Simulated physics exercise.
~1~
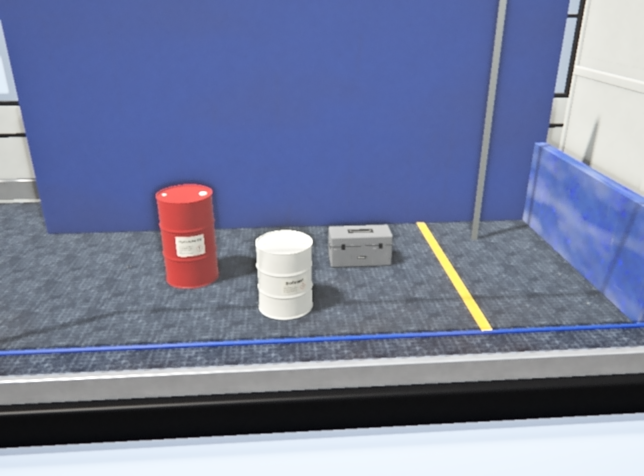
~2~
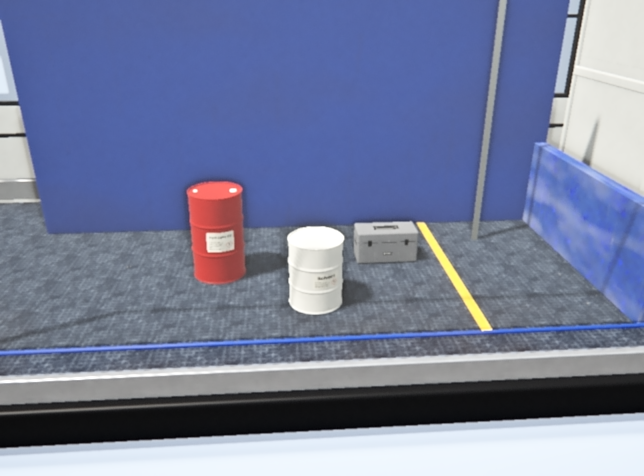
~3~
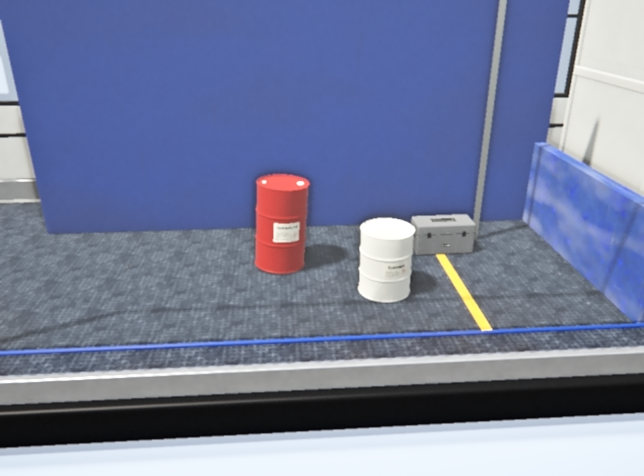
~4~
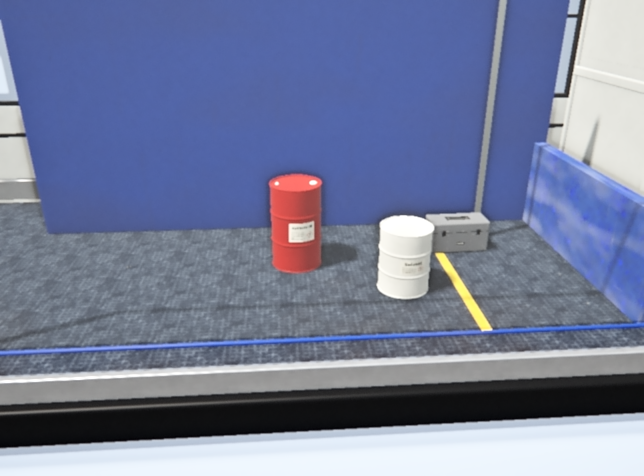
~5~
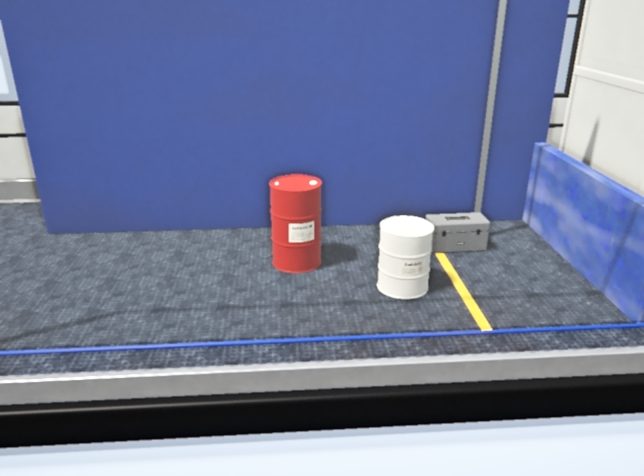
In a carpeted bay with a blue back wall, a red drum, a white drum and a grey toolbox slid right together and stopped, all upright, with the toolbox past the yellow line and both drums short of it.
